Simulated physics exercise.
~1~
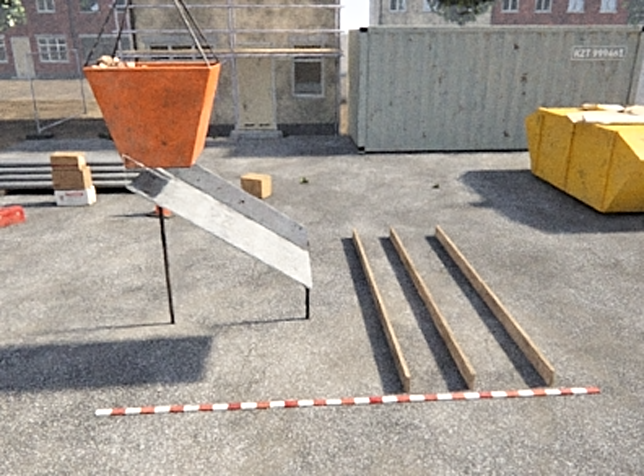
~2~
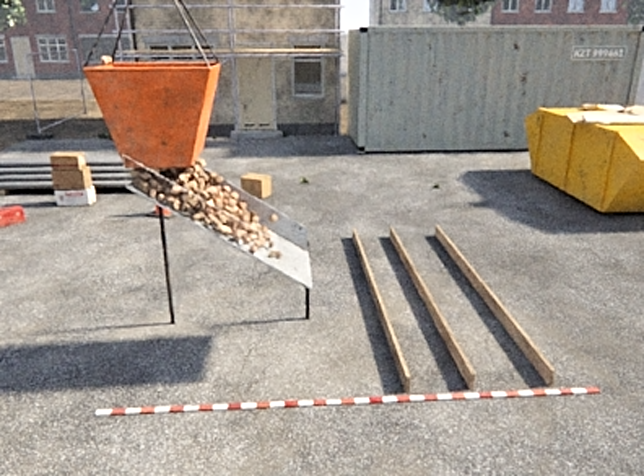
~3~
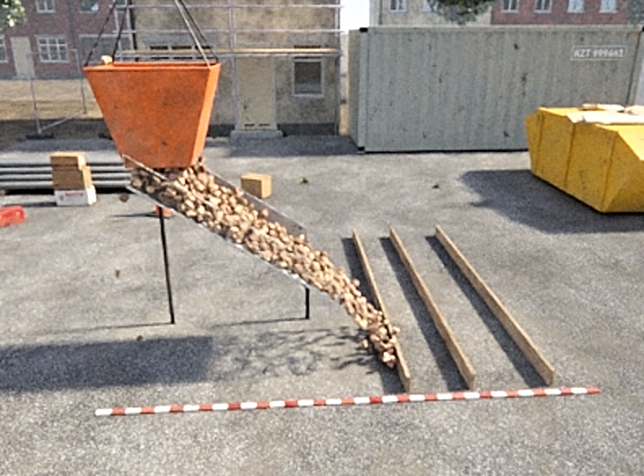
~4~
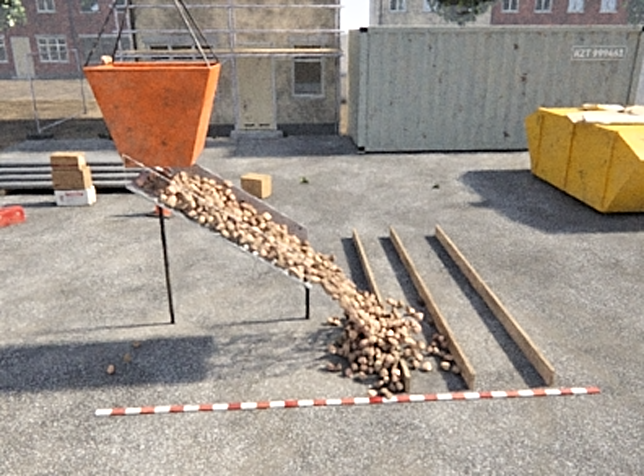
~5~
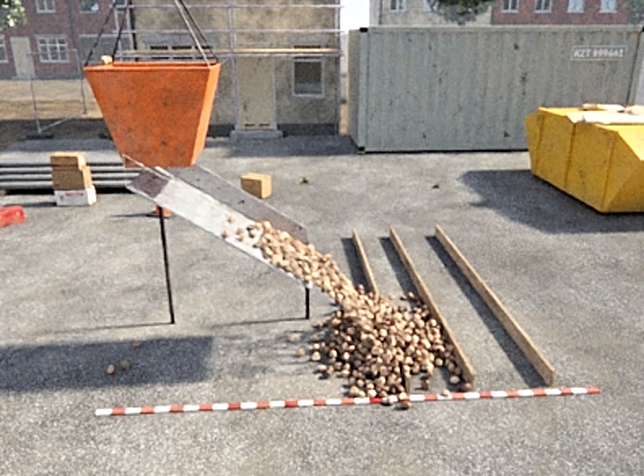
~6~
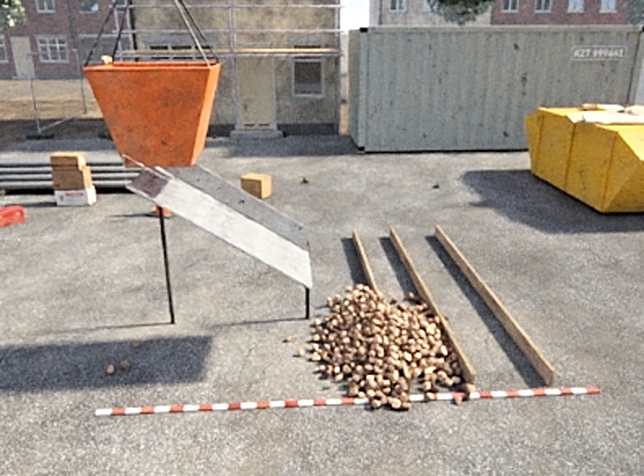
Brown stones poured from an orange hopper, slid down a sloping metal chute and tumbled onto the gravel beside three wooden planks, ending in a heap that buried part of the left plank and reached the middle one, leaving the chute bare.
